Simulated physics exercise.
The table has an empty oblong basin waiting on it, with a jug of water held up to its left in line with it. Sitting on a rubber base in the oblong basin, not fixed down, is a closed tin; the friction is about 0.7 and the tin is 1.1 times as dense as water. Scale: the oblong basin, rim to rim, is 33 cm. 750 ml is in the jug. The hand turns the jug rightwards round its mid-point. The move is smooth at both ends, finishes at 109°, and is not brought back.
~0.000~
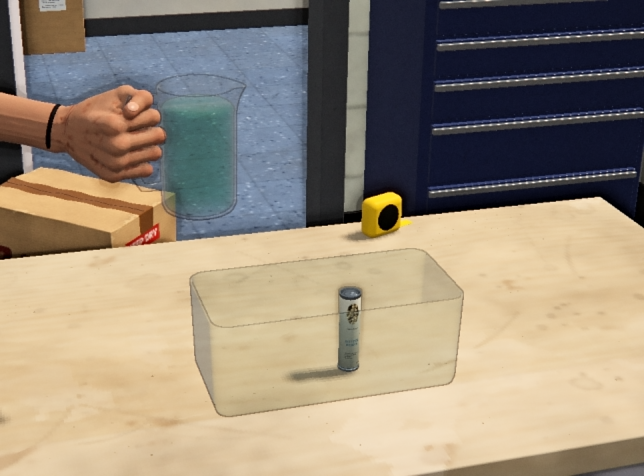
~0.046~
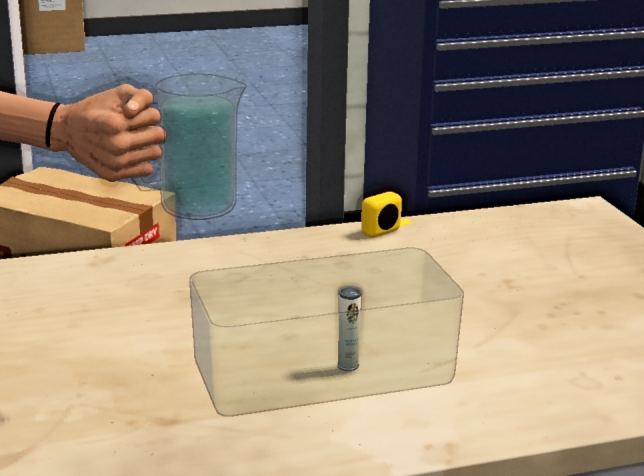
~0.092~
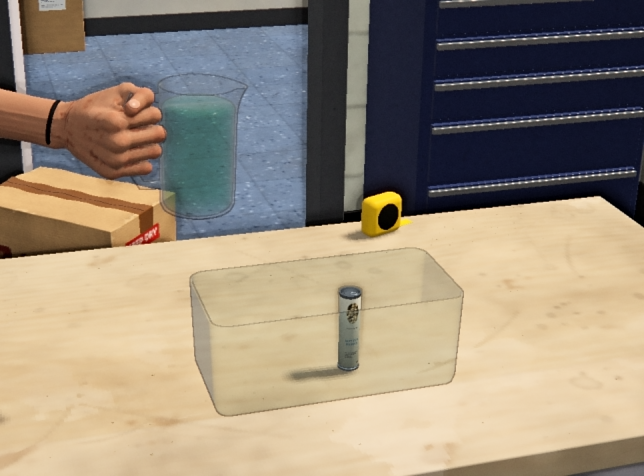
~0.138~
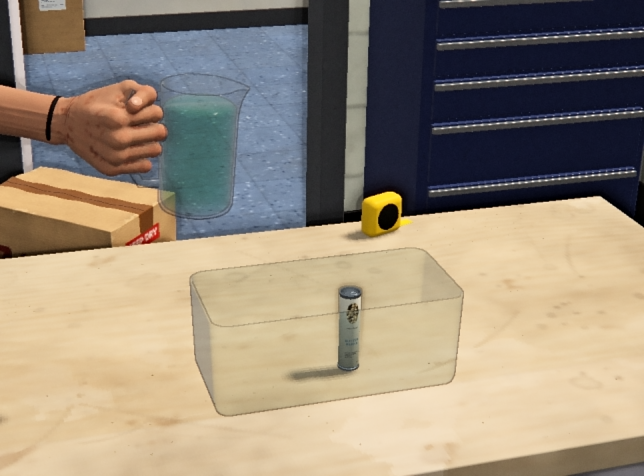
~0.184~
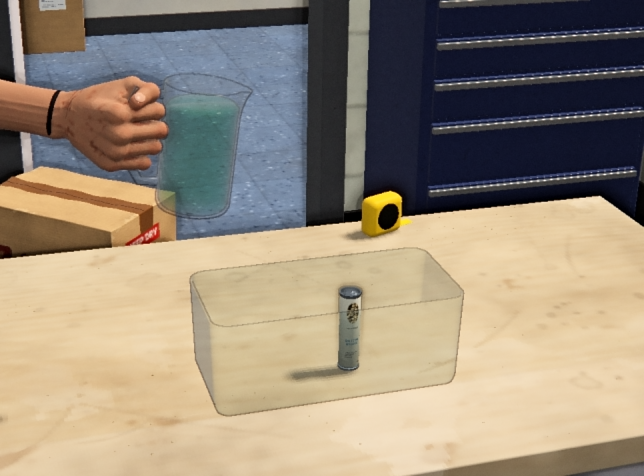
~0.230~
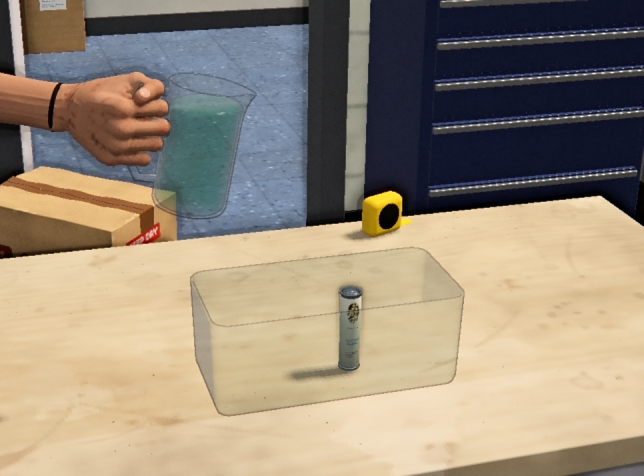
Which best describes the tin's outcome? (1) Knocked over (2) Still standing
1, knocked over.
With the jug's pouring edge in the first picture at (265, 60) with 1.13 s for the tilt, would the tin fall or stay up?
Then the tin comes down.
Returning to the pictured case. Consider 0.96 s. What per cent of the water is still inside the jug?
Roughly 42 percent remains.
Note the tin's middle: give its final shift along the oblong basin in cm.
Roughly 7.0 cm.
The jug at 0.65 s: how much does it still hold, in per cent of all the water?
Some 88 % of it is still there.
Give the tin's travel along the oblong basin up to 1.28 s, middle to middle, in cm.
Around 7 cm.
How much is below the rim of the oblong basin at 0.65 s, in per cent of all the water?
Roughly 0 per cent.
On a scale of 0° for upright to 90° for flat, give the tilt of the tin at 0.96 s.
I'd say it is close to 25 degrees off upright.
Then, 0.65 s in, the tilt is 67° and 89 per cent is still to pour; the tin stands where it began.
Then, 0.96 s in, the tilt is 103° and 43 per cent is still to pour; the tin leans 23°.
Then, 1.28 s in, the tilt is 109° and 4 per cent is still to pour; the tin lies on its side.
Then, 1.63 s in, the tilt is 109° and 0 per cent is still to pour; the tin lies on its side.
Finally, the tin lies on its side.
